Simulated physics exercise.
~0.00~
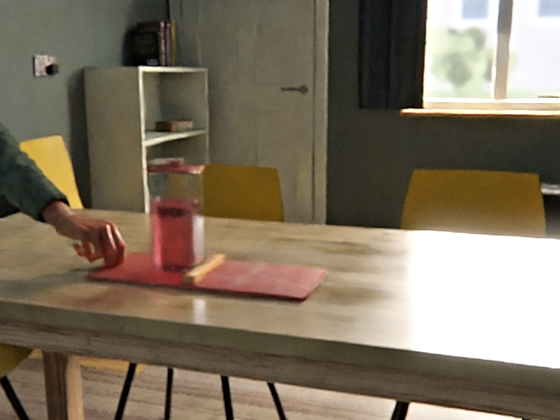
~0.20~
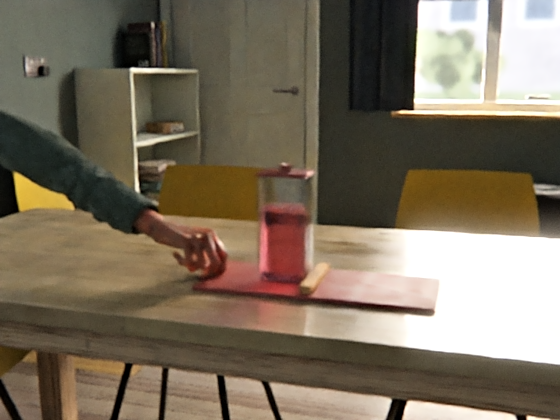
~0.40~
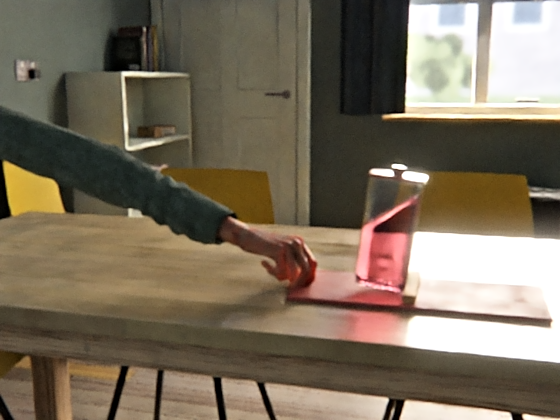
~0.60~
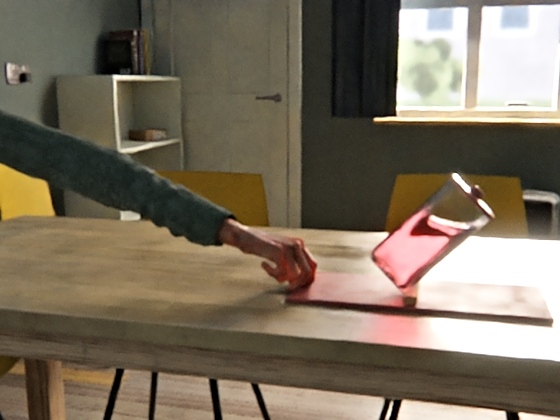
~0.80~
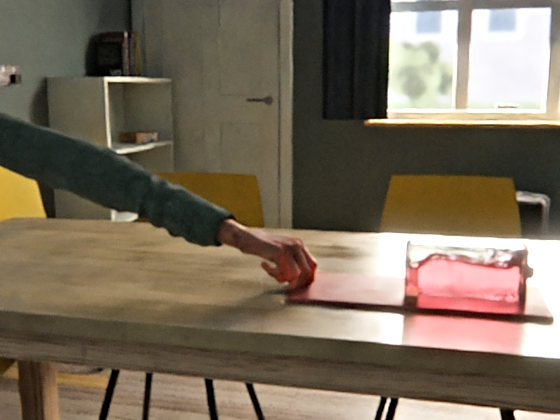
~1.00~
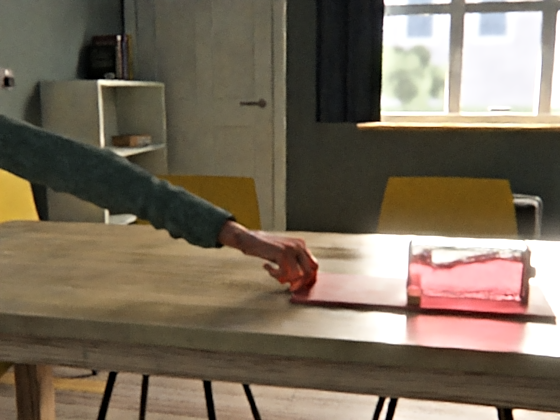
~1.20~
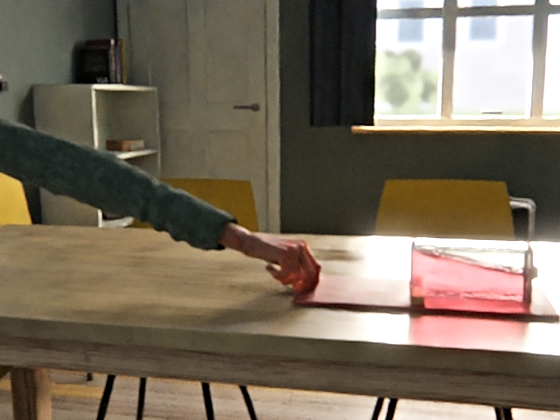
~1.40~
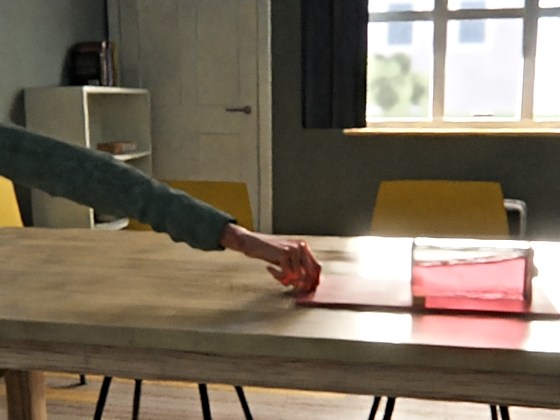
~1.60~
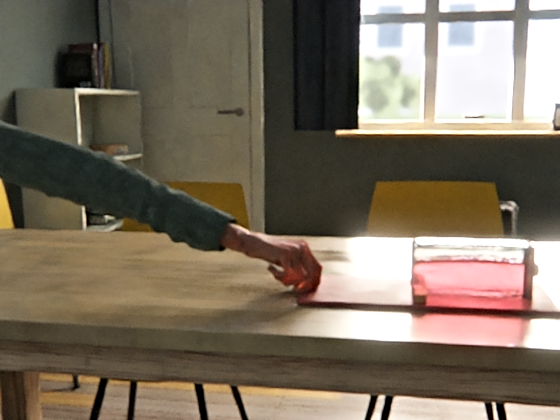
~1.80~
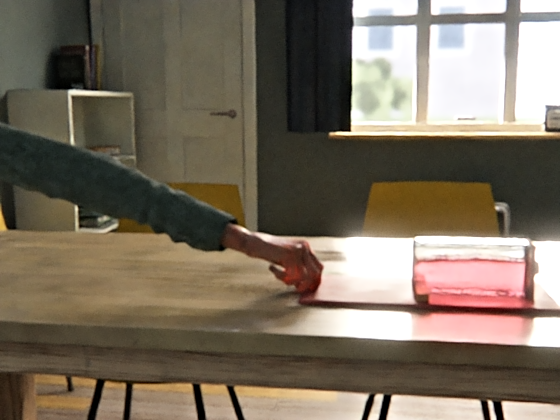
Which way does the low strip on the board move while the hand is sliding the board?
The low strip moves to the right along with the board.
